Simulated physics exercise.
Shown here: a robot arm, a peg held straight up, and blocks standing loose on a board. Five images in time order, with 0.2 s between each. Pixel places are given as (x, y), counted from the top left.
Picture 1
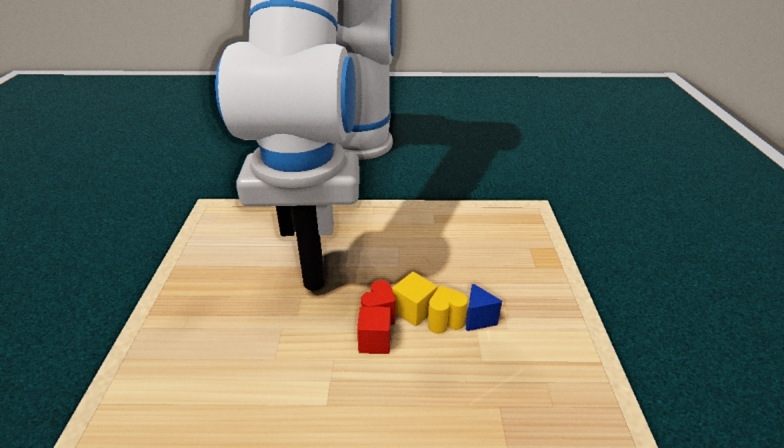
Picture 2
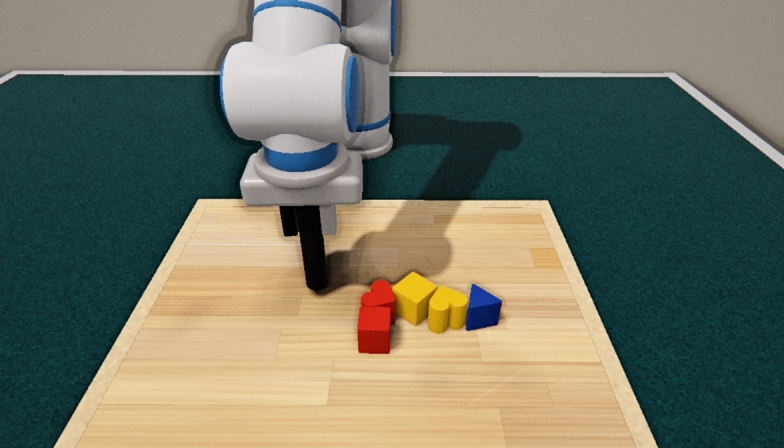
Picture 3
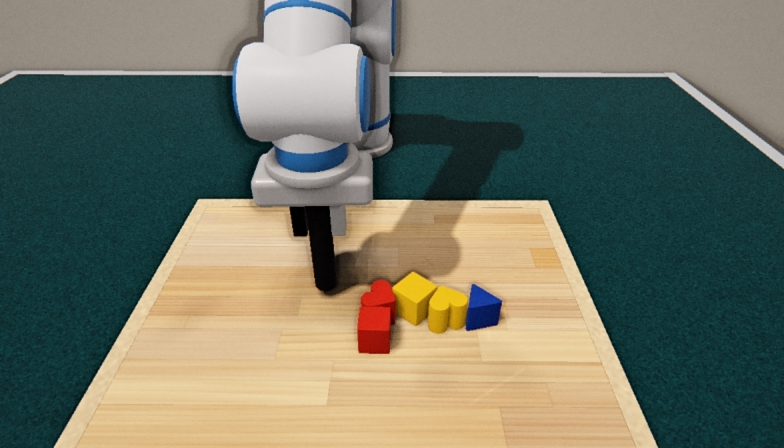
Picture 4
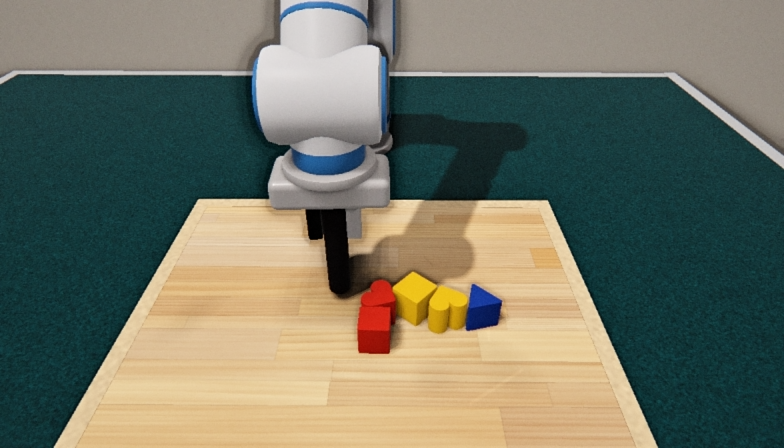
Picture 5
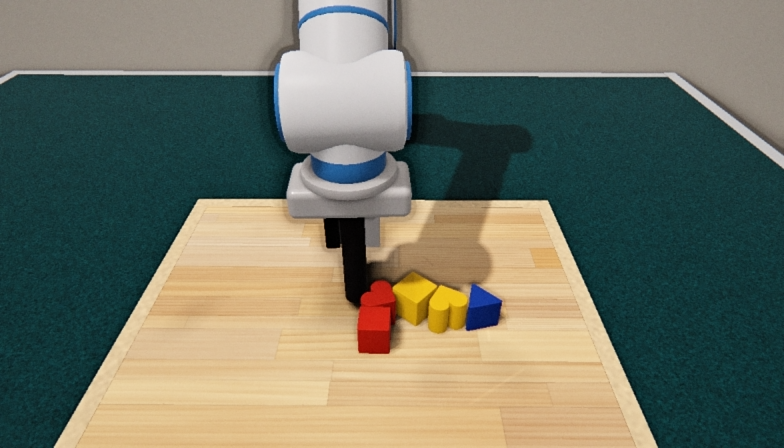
A white robot arm with blue bands reaches over a pale wooden board on a dark green surface, seen from the front and slightly above by a still camera. It holds a black upright peg left of a red square block, red heart, yellow square, yellow heart and blue triangle. The peg slides slowly right, then slightly nearer, up beside the red blocks, while all the blocks stay still.
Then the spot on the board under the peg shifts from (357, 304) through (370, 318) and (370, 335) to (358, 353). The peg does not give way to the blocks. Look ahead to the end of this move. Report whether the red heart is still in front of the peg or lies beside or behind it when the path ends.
Slipped clear.
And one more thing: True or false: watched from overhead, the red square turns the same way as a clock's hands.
This is true.
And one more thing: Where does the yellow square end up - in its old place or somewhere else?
At the end of the path, the yellow square has moved off its old spot.
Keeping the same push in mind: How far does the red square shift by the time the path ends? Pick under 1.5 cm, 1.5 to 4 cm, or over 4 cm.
Movement: 1.5 to 4 cm.
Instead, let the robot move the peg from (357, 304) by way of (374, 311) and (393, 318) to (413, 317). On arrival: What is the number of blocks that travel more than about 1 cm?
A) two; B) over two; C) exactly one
That would be B.
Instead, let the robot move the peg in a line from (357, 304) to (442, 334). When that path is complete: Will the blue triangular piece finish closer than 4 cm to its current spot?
I'd say no.
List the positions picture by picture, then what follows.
The first picture shows peg tip at (314, 283); block tops, red square at (374, 318); red heart at (379, 293); yellow square at (415, 287); yellow heart at (448, 298).
The second picture shows peg at (317, 284); blocks unchanged.
The third picture shows peg at (326, 284); blocks unchanged.
The fourth picture shows peg at (340, 287); blocks unchanged.
The fifth picture shows peg at (357, 296); red square at (374, 318); red heart at (379, 293); yellow square at (415, 287); yellow heart at (448, 298).
On the path given first. Halfway along, peg at (373, 318); red square at (382, 334), turned 30° clockwise; red heart at (396, 307), turned 15° anticlockwise; yellow square at (425, 289), turned 20° anticlockwise; yellow heart at (456, 299).
At the end, peg at (358, 345); red square at (384, 338), turned 30° clockwise; red heart at (397, 308), turned 25° anticlockwise; yellow square at (425, 289), turned 20° anticlockwise; yellow heart at (456, 299).
